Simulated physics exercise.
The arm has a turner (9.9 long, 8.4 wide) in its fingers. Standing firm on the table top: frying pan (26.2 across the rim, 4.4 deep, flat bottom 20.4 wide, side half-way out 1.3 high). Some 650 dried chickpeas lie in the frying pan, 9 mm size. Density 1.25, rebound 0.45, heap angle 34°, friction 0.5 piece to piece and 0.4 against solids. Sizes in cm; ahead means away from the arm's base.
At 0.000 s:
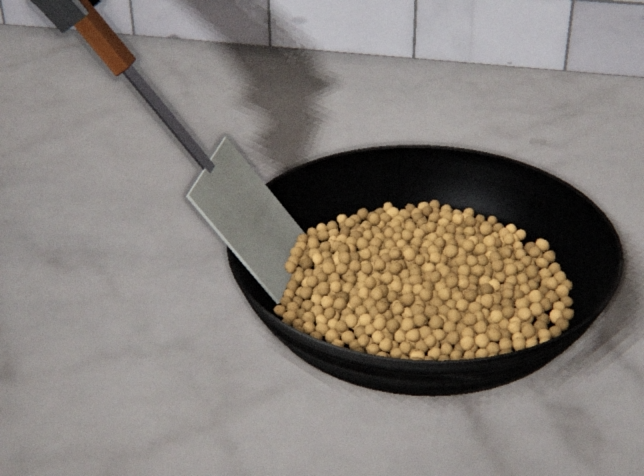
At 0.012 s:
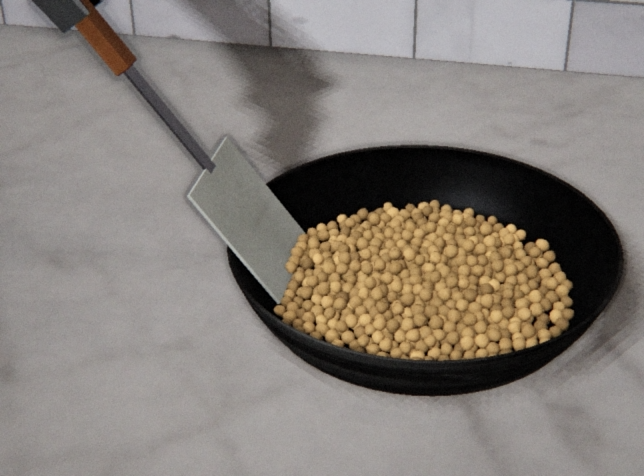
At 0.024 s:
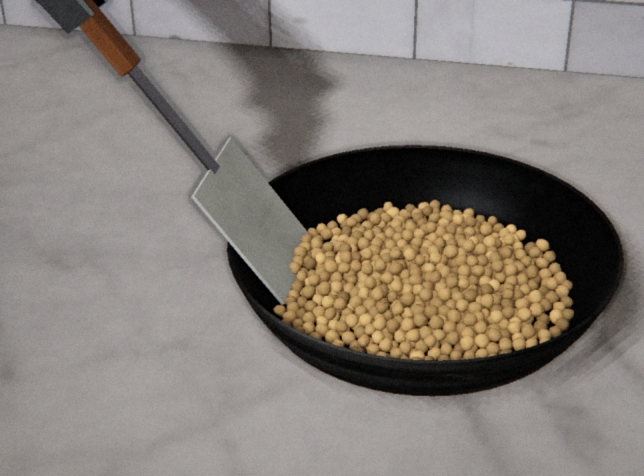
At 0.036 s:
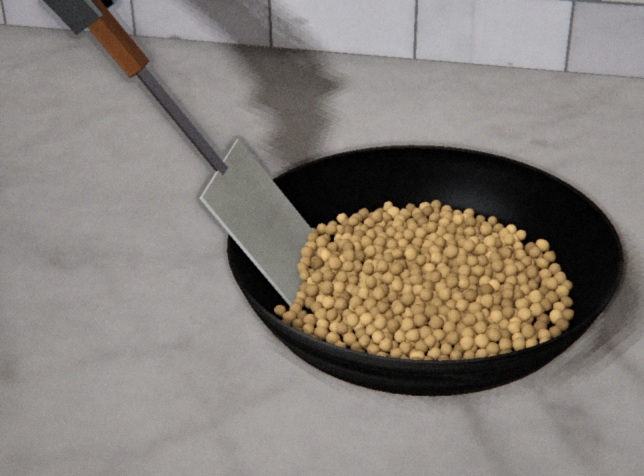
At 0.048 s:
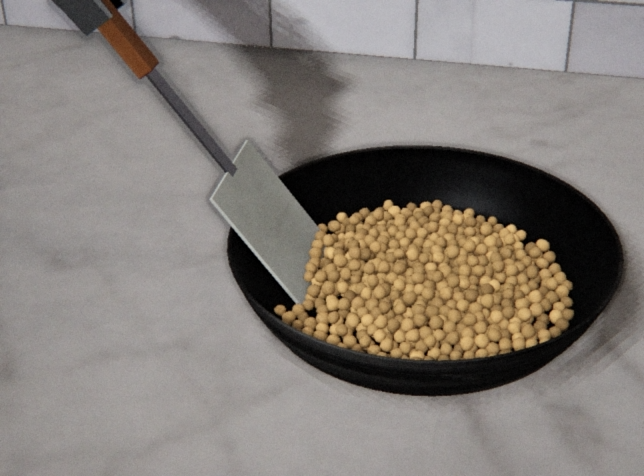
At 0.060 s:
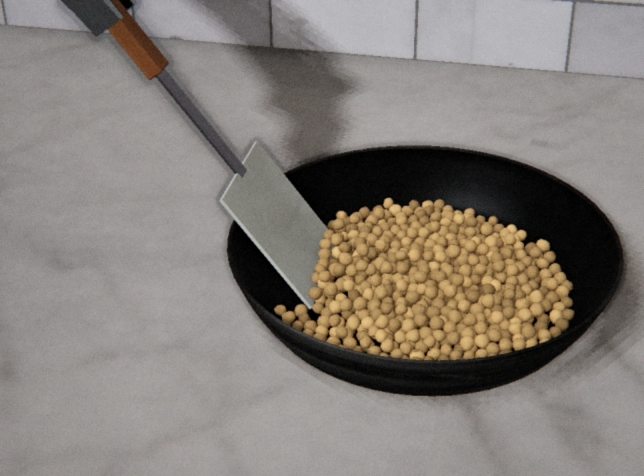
On a marbled grey countertop, a black frying pan holds a heap of dried chickpeas with a turner tilted in at its left side; the turner slides slightly rightward, nudging a few chickpeas while the heap barely changes.
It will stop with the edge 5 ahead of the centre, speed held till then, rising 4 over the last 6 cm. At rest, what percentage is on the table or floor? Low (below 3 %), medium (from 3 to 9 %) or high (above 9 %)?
Share on the table or floor: Low (below 3 %).
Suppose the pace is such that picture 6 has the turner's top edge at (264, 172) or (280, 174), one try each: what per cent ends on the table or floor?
Some 5 and 10 per cent.
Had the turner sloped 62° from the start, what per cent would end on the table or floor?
Then about 0 per cent.
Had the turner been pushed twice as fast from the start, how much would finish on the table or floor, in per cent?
In that case some 10 per cent.
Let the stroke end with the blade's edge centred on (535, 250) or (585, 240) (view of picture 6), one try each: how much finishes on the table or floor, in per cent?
Some 0 and 10 per cent.
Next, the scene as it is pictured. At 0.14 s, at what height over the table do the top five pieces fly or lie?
Roughly 4 cm.
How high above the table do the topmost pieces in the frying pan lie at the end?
About 3.5 cm.
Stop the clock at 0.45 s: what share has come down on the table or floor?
Some 0 per cent.
After 0.14 s, sloping 53°, highest piece 4 above the table; 652 in the frying pan.
After 0.21 s, sloping 53°, highest piece 5 above the table; 652 in the frying pan.
After 0.45 s, sloping 53°, highest piece 3 above the table; 652 in the frying pan.
After 1.50 s, sloping 53°, highest piece 3 above the table; 652 in the frying pan.
At rest, 652 in the frying pan. That is 0 % on the table or floor.
